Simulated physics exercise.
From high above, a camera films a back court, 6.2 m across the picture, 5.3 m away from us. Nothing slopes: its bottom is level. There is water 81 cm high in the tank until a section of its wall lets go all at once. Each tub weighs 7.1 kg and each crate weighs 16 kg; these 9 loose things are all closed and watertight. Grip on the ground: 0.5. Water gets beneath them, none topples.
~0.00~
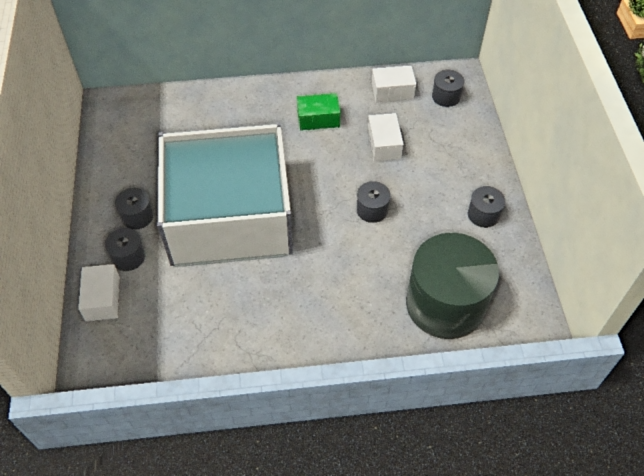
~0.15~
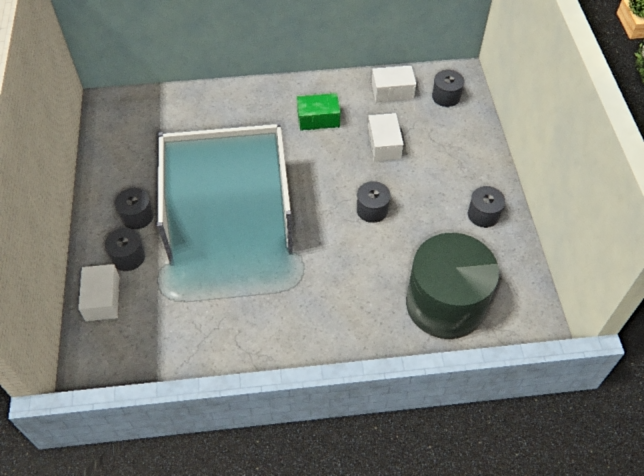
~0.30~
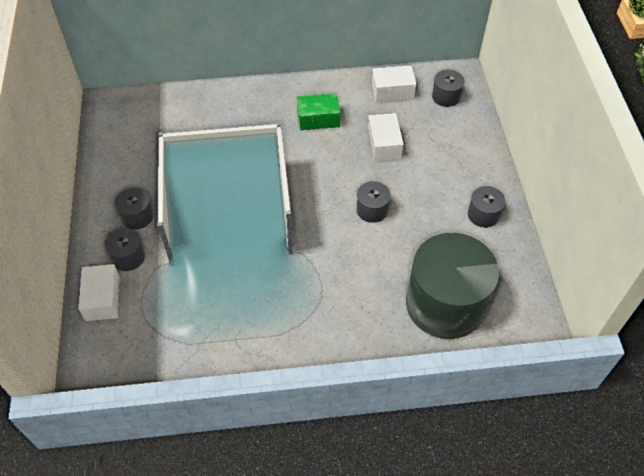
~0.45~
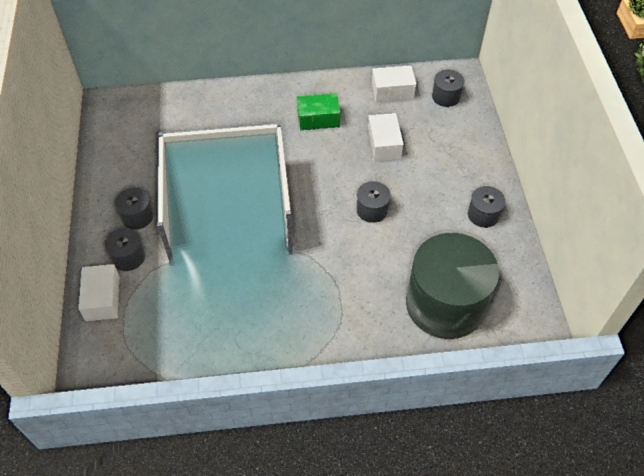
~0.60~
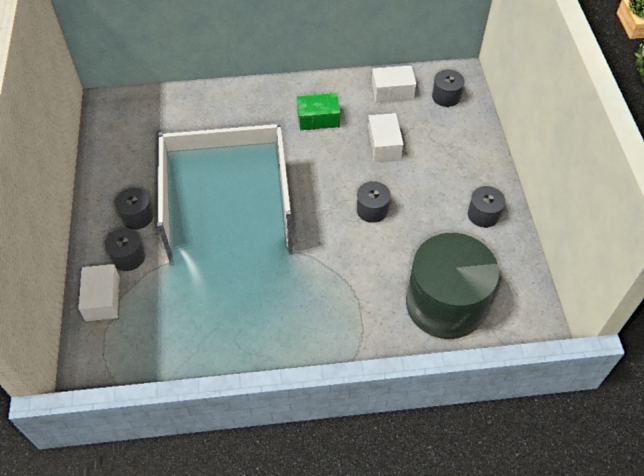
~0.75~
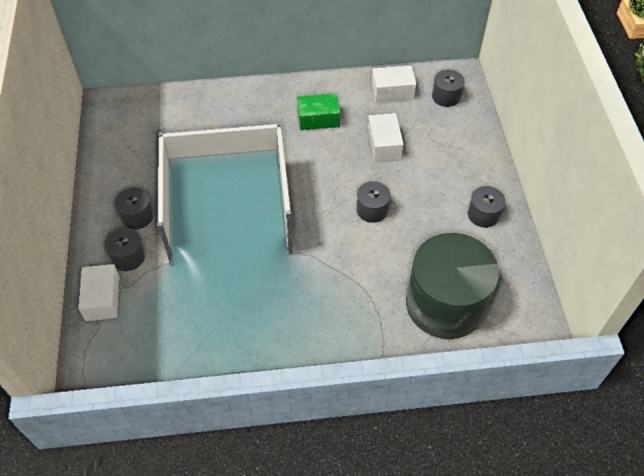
The clip opens on a walled court seen from above, with a white-walled tank of water, a green crate, pale blocks and dark cylinders. The tank's near side disappears and water pours out toward the front wall, then spreads sideways across the floor as the tank's level drops; the objects stay still.
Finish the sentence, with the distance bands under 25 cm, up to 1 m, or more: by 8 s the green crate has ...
... hardly moved at all.
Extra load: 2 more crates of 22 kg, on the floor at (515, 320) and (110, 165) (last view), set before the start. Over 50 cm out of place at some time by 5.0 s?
Taking them in order, they come out greater and greater.
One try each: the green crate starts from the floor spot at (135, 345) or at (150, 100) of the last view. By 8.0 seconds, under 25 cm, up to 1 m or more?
Order of tries: It is flushed away; it is flushed away.
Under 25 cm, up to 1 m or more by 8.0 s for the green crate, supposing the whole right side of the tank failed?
Afterwards the green crate glides a modest way.
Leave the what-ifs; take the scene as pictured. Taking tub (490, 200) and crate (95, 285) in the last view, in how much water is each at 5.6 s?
Roughly 6 and 4 cm.
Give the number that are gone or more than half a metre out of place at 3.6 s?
The number I get is 5.
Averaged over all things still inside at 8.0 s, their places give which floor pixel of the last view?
(320, 121).
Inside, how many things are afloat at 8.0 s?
Just then, the number is 8.
After 1.6 s the green crate is near (318, 104), 0.0 m from its start, aground; 0 afloat.
After 3.6 s the green crate is near (318, 104), 0.0 m from its start, aground; 2 afloat.
After 5.6 s the green crate is near (318, 104), 0.0 m from its start, aground; 2 afloat.
After 8.0 s the green crate is near (317, 100), 0.1 m from its start, afloat; 8 afloat.
